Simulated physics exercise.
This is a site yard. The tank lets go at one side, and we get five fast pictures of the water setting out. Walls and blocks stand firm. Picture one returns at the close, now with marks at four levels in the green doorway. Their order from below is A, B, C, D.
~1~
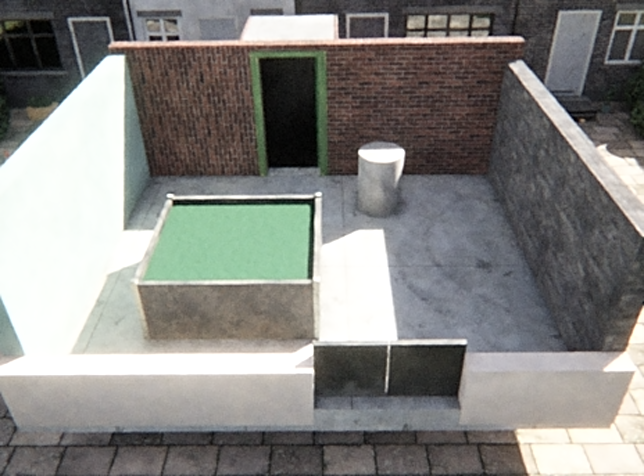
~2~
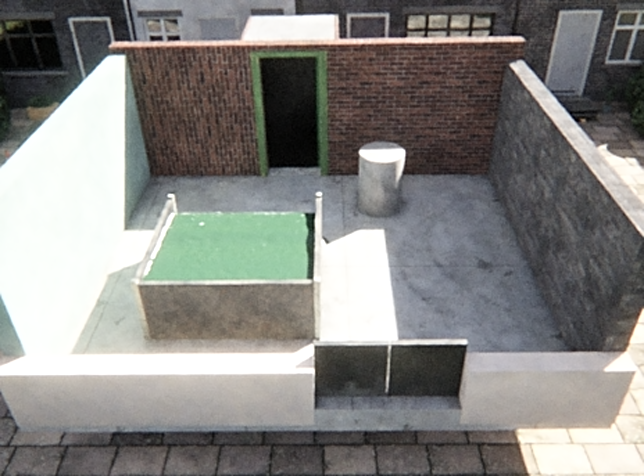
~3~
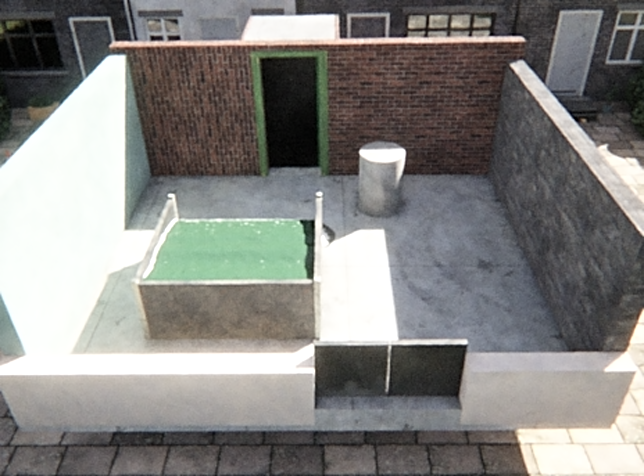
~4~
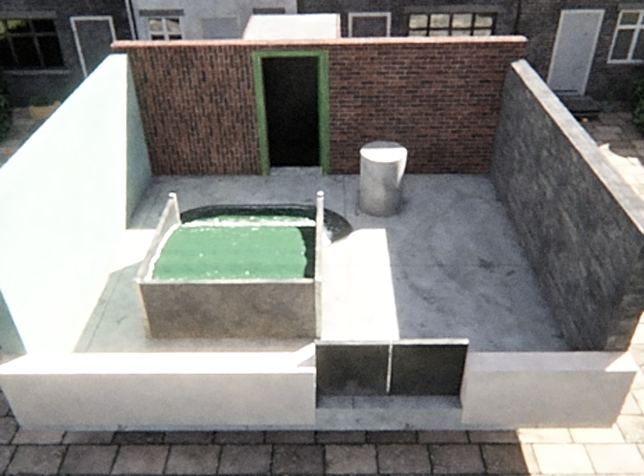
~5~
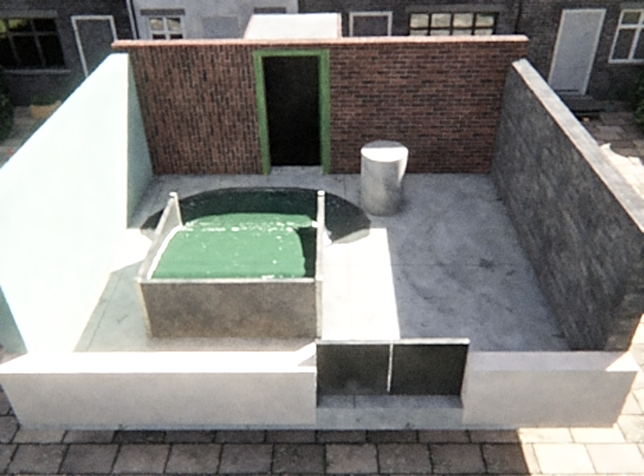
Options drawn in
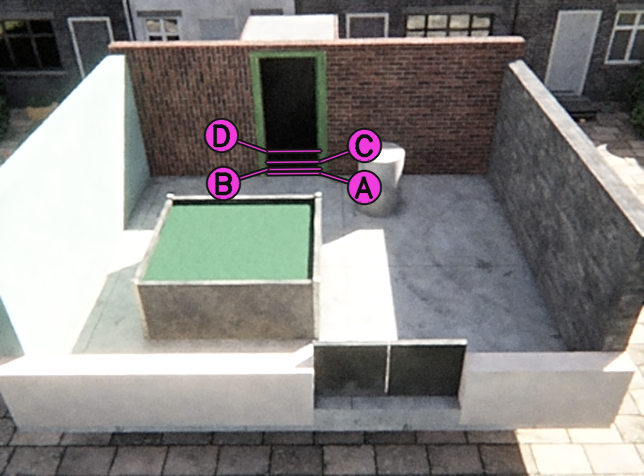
In a walled yard, green water poured out of the back of a boxy tank, its level sinking, and spread over the ground behind in a dark, rounded pool that widened to both sides.
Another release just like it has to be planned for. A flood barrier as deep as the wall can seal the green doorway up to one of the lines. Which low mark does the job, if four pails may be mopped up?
D.
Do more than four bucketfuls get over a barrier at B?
Yes.
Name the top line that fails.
C it is.
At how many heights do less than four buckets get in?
One of the four.
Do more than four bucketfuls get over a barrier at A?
Yes, it does.
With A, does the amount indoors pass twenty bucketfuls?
Yes, clearly.
On the marked copy, A at (294, 173); B at (294, 169); C at (293, 162); D at (293, 151); from the bottom up A, B, C, D.
If A is chosen, dozens of bucketfuls pour in.
If B is chosen, dozens of bucketfuls pour in.
If C is chosen, about 12 bucketfuls get in.
If D is chosen, a splash gets over, under a bucket.
